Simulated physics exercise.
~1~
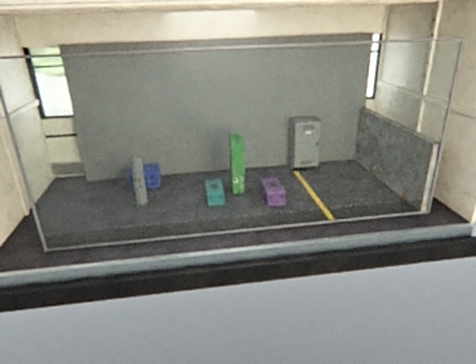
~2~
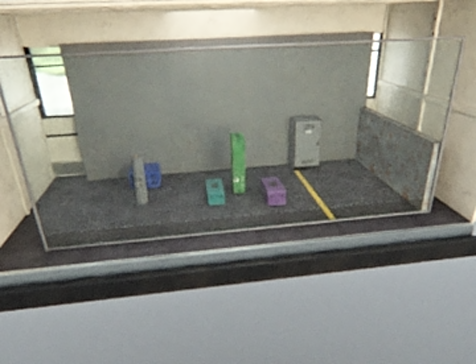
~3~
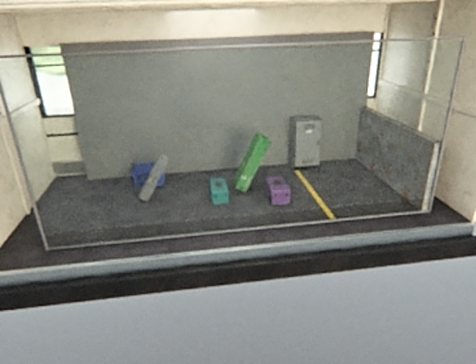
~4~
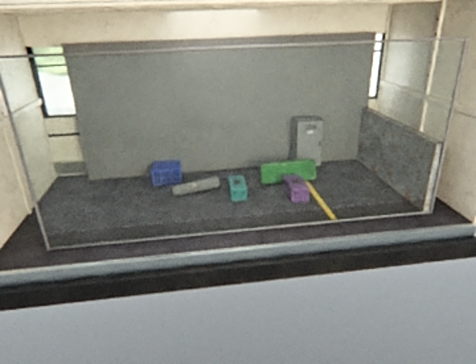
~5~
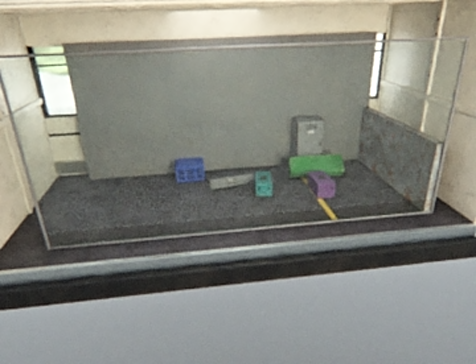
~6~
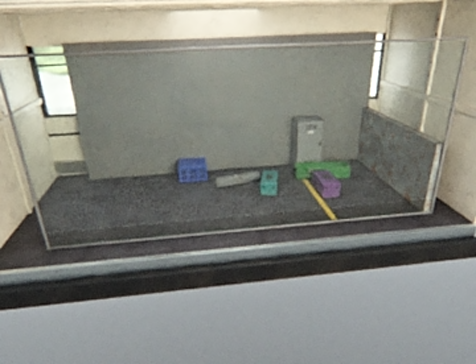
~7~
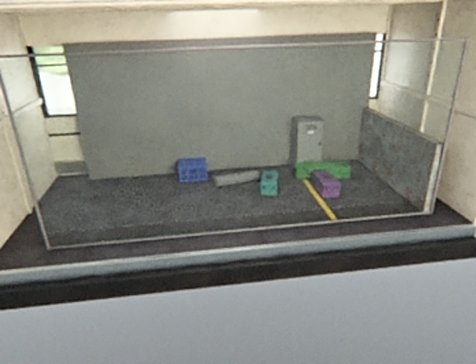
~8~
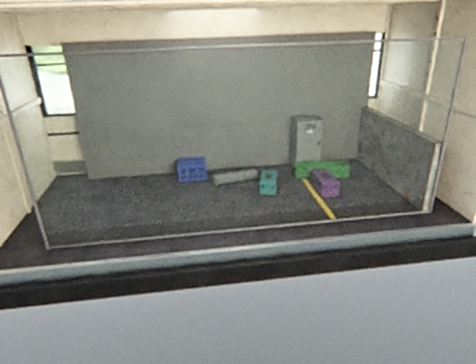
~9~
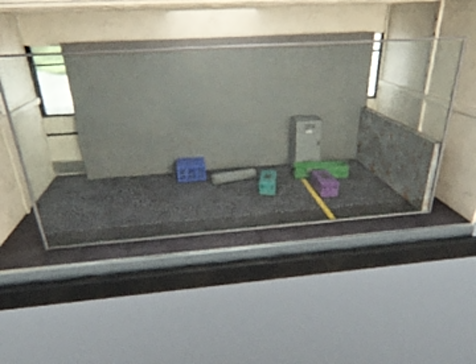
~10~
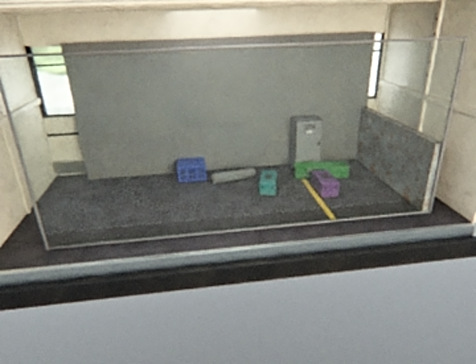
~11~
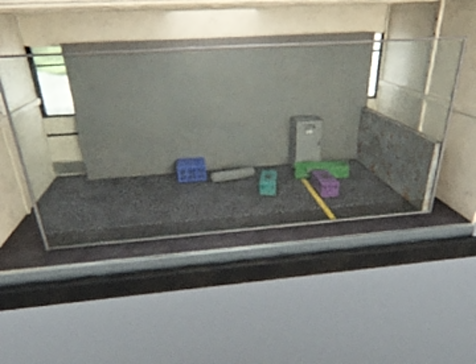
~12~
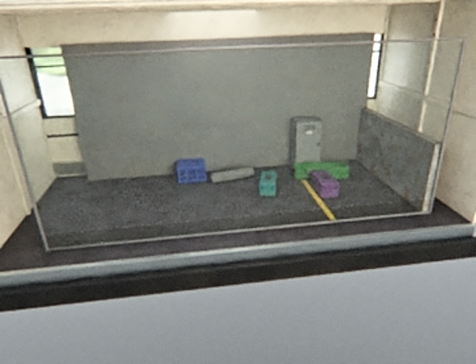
Five objects slide right, the two tall ones toppling, and the purple toolbox crosses the yellow line.
